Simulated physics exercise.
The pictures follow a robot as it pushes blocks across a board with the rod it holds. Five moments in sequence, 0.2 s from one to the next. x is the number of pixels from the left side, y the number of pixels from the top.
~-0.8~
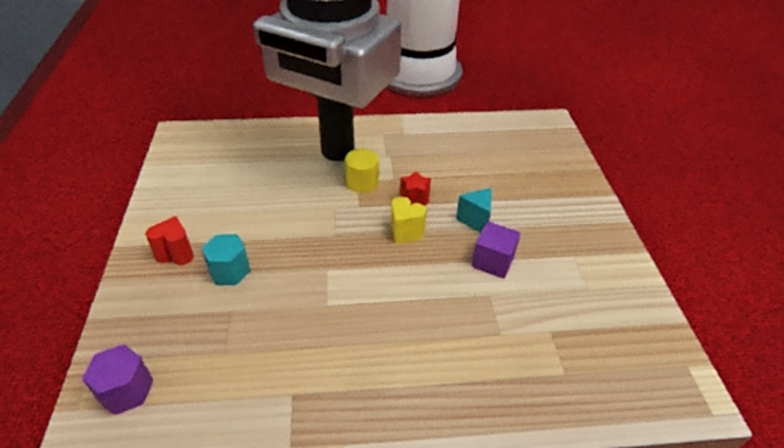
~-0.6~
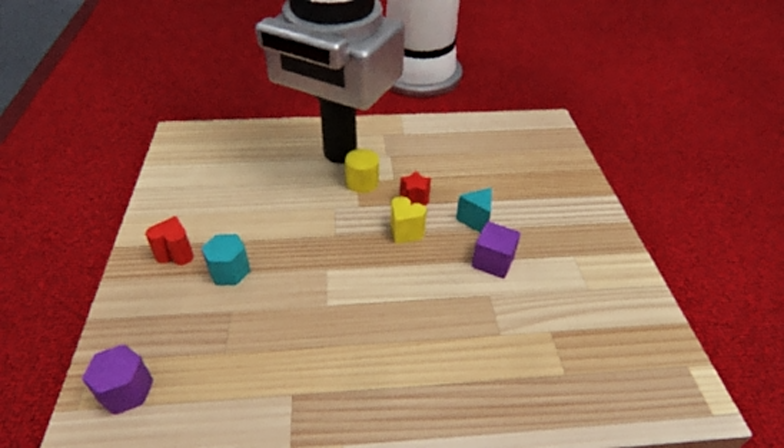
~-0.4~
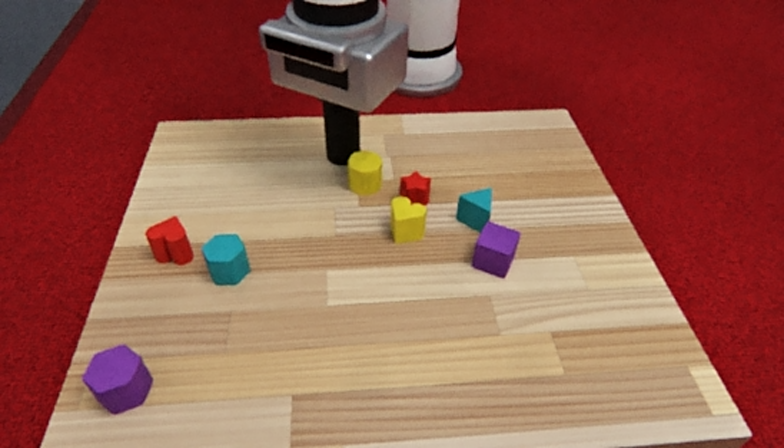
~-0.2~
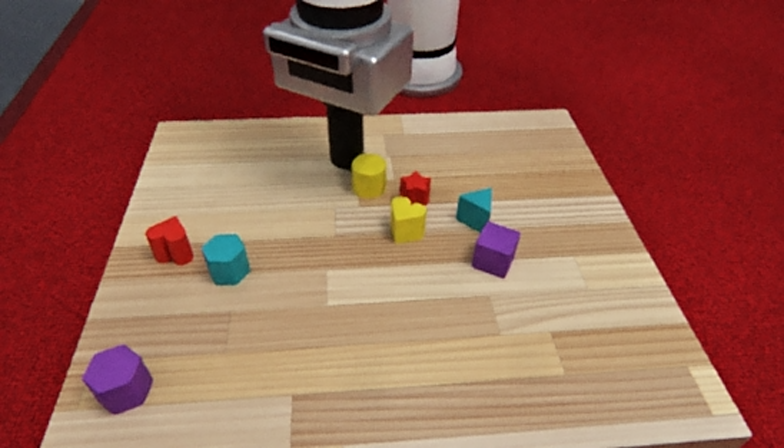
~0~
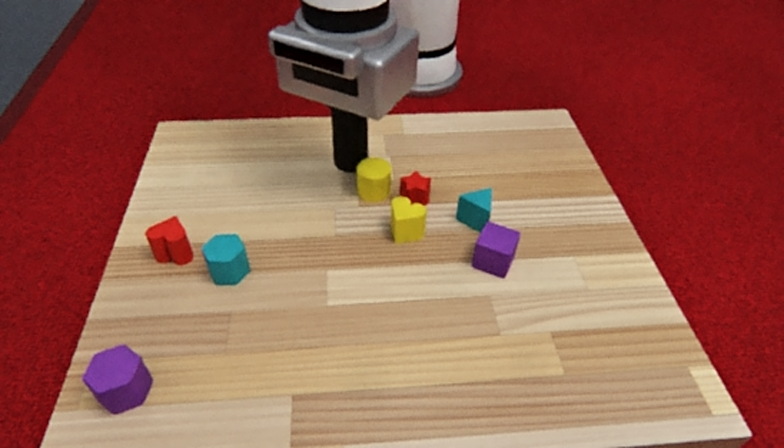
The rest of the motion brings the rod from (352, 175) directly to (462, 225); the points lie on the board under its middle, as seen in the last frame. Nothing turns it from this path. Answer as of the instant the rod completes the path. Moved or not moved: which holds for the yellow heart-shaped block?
It moves.
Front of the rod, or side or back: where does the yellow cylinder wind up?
I'd say the yellow cylinder has slipped off and sits beside or behind the rod.
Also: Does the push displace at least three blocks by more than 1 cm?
Yes
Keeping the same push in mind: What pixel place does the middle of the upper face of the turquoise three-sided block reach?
It is going to be at (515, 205).
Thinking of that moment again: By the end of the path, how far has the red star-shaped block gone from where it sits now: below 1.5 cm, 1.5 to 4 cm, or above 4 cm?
Travels over 4 cm.
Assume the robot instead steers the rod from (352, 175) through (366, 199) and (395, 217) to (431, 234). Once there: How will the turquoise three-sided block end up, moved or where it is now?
That one moves away.
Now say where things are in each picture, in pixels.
Rod's lower end (338, 152); yellow cylinder (362, 158); yellow heart-shaped block (407, 208); red star-shaped block (416, 181); turquoise three-sided block (480, 198), in the first frame.
Rod (341, 154); blocks still, in the second frame.
Rod (344, 157); yellow cylinder (365, 161), in the third frame.
Rod (347, 160); yellow cylinder (369, 164), in the fourth frame.
Rod (351, 163); yellow cylinder (374, 167); yellow heart-shaped block (407, 208); red star-shaped block (416, 181); turquoise three-sided block (480, 198), in the fifth frame.
What follows on the original path. One third of the way, rod (388, 180); yellow cylinder (402, 189); yellow heart-shaped block (409, 214); red star-shaped block (433, 188), turned 60° anticlockwise.
Two thirds of the way, rod (424, 196); yellow cylinder (419, 208); yellow heart-shaped block (410, 229), turned 20° anticlockwise; red star-shaped block (451, 196), turned 90° anticlockwise.
At the end, rod (464, 213); yellow cylinder (427, 213); yellow heart-shaped block (409, 232); red star-shaped block (491, 216), turned 85° anticlockwise; turquoise three-sided block (515, 205), turned 80° anticlockwise.
